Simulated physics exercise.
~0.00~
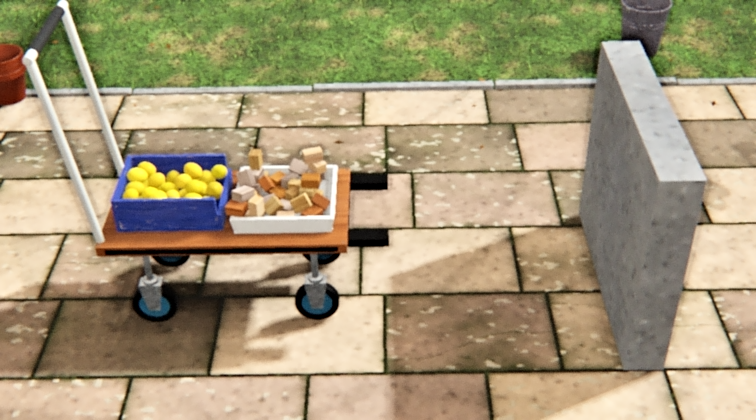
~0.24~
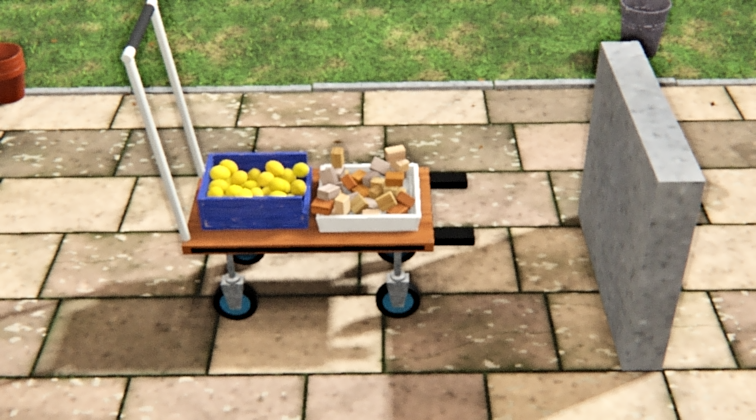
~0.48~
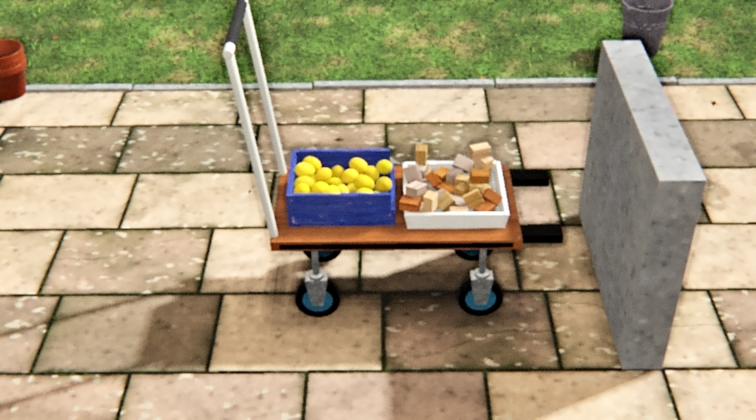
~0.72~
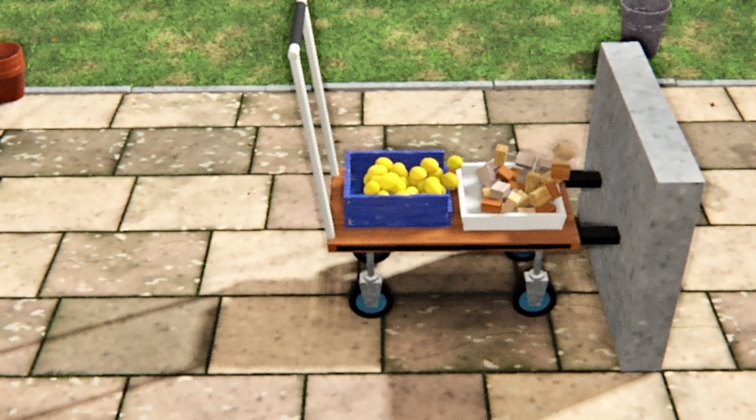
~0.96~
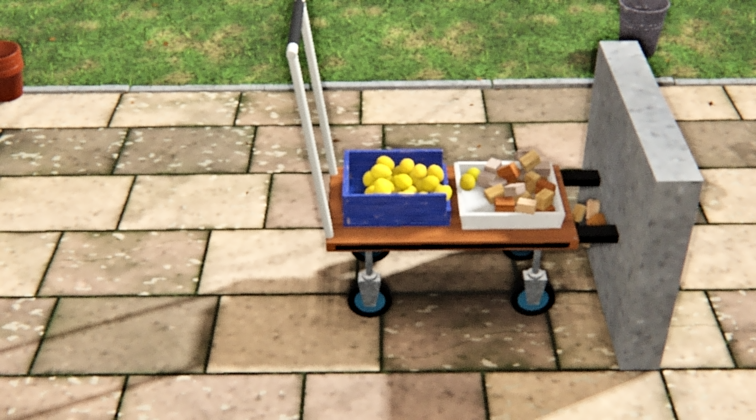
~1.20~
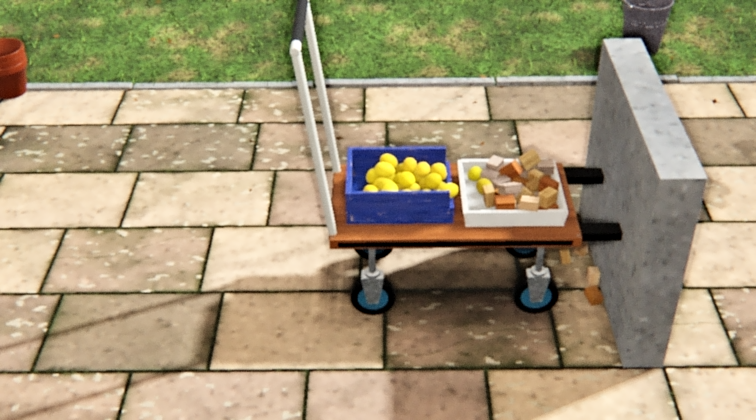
A goods trolley with a wooden deck, a white handle and blue-hubbed wheels rolls right across a stone-paved patio edged by grass, seen from slightly above by a gently swaying camera. It carries a blue container of yellow lemons on the left and a white container of wooden blocks on the right. Its black buffers meet a low grey wall, and it stops level while the loads surge forward. A few blocks tumble over the white container's end and drop between trolley and wall. A couple of lemons land among the remaining blocks, while most stay in the blue container.
